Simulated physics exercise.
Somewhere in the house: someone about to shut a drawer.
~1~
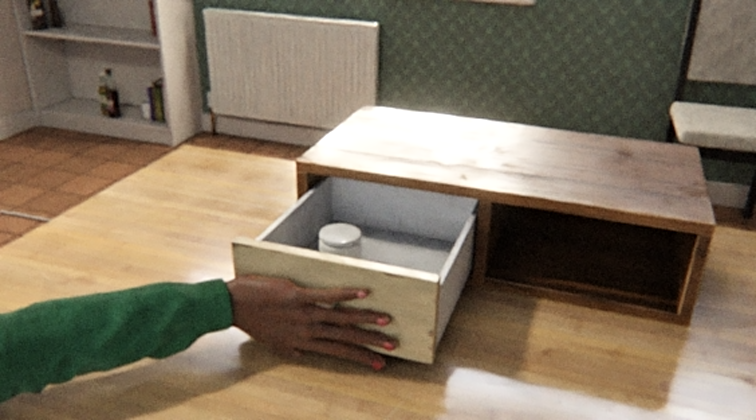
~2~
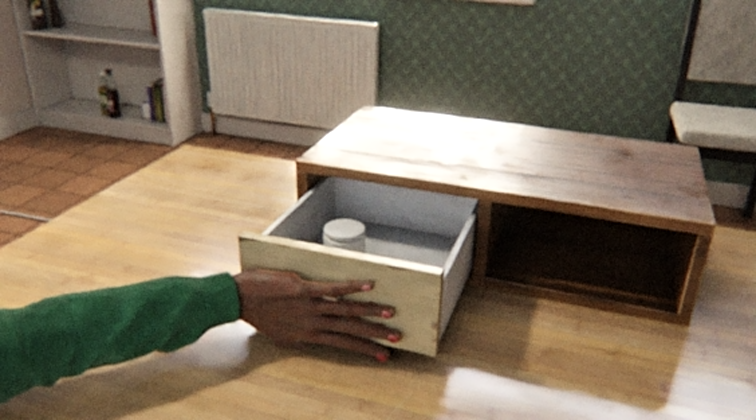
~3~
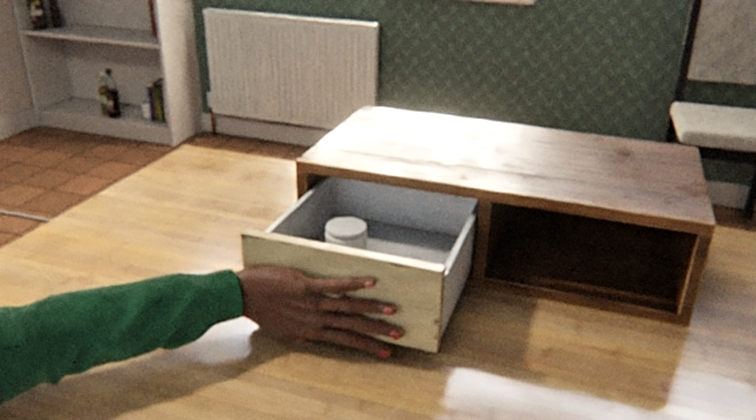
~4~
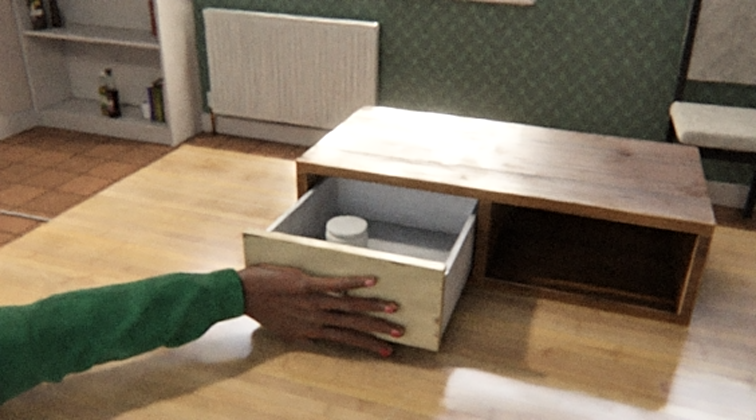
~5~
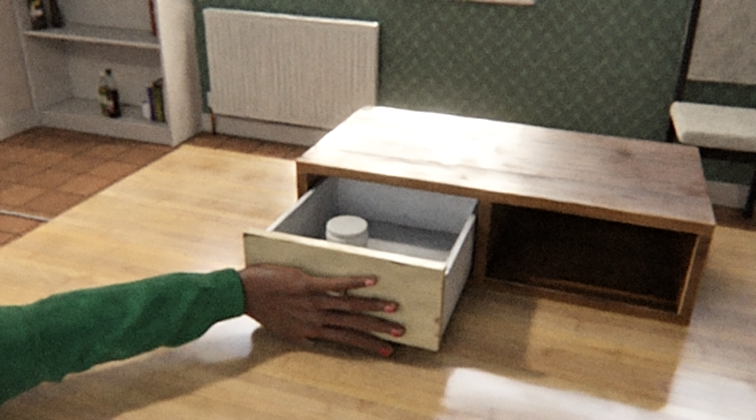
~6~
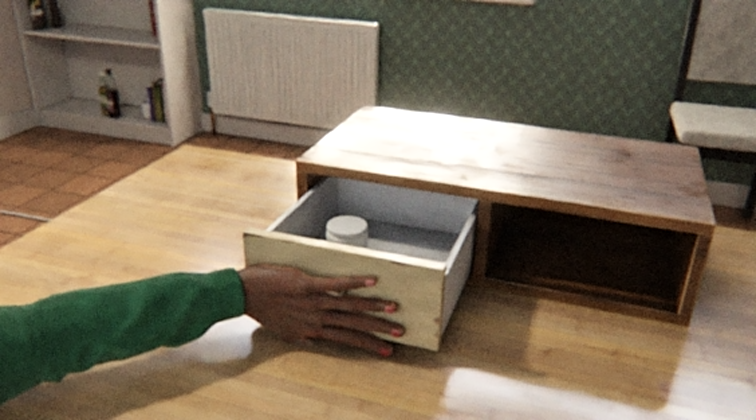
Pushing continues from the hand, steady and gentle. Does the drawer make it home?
Result: Drawer fully in.
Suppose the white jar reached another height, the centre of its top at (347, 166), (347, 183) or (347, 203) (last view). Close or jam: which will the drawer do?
The drawer is blocked, then pushes fully shut, then pushes fully shut.
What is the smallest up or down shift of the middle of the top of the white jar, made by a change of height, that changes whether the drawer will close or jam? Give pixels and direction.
Move it up by about 52 pixels.
Then, 0.52 s past the last view, drawer about half in.
Finally, the drawer goes all the way in.
